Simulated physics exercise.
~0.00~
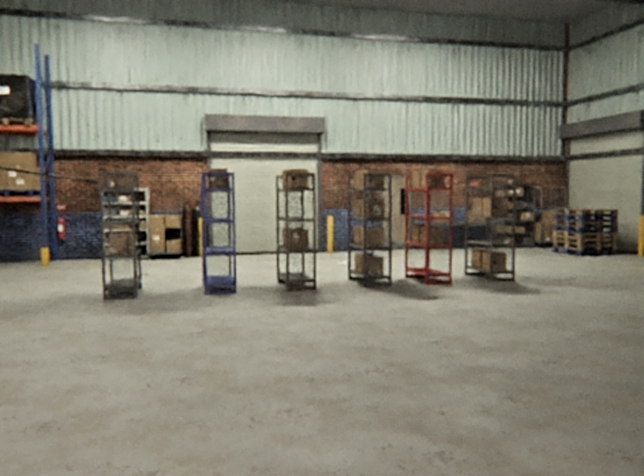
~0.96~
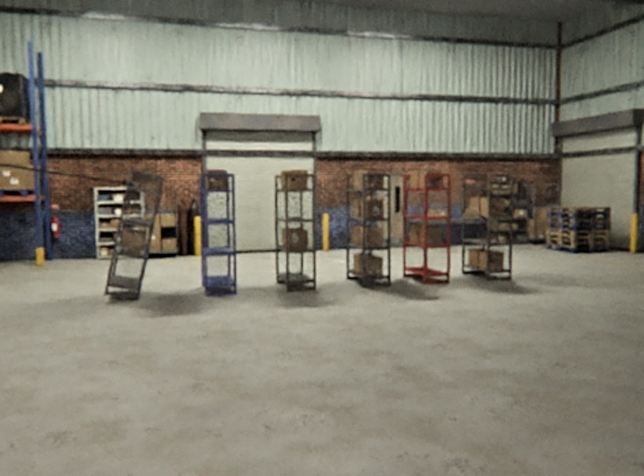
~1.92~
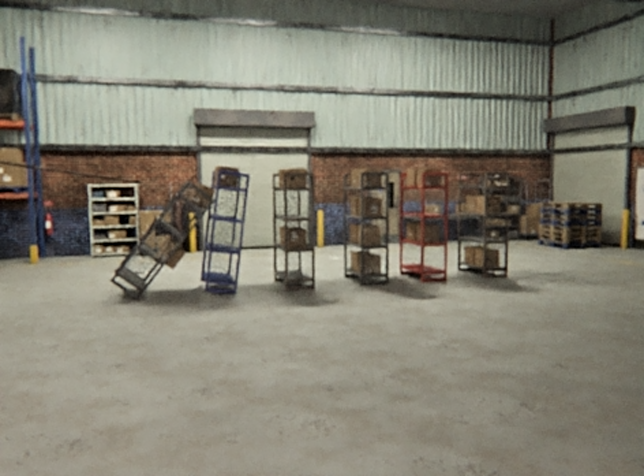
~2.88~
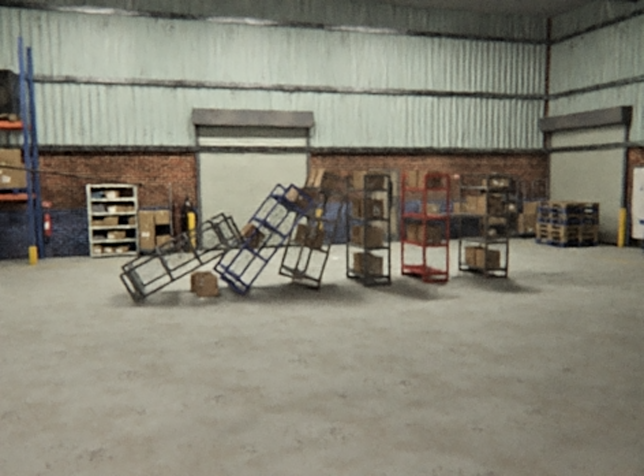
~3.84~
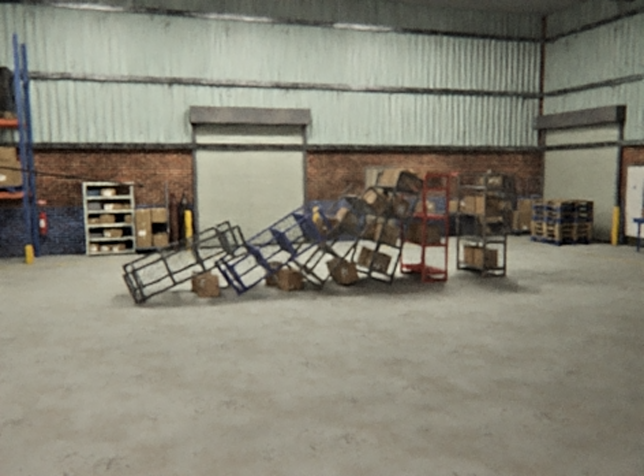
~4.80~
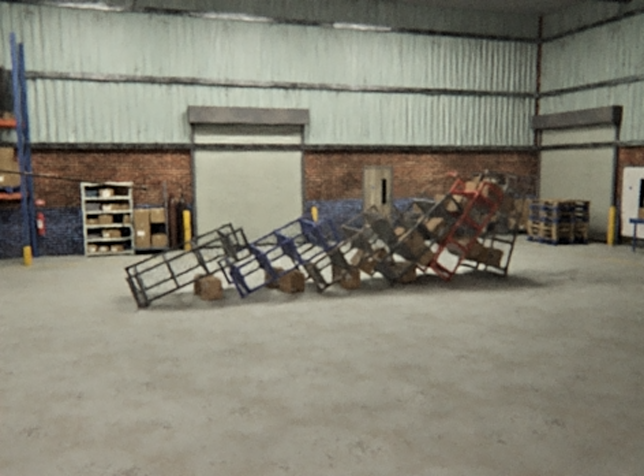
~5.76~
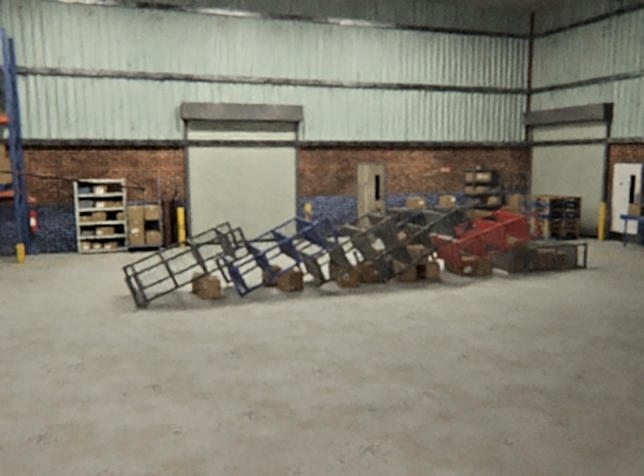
To begin with, six open metal racks holding cartons stand in a row across a warehouse floor, one of them blue and one red. The dark rack at the left end tips to the right and leans into the blue one. The blue rack tilts over in turn, knocking into the next dark rack as cartons spill onto the concrete. The fall carries on along the row until the red rack leans against the last one. Finally that last rack drops flat, and all six lie toppled to the right, mostly overlapping, with cartons scattered among them.
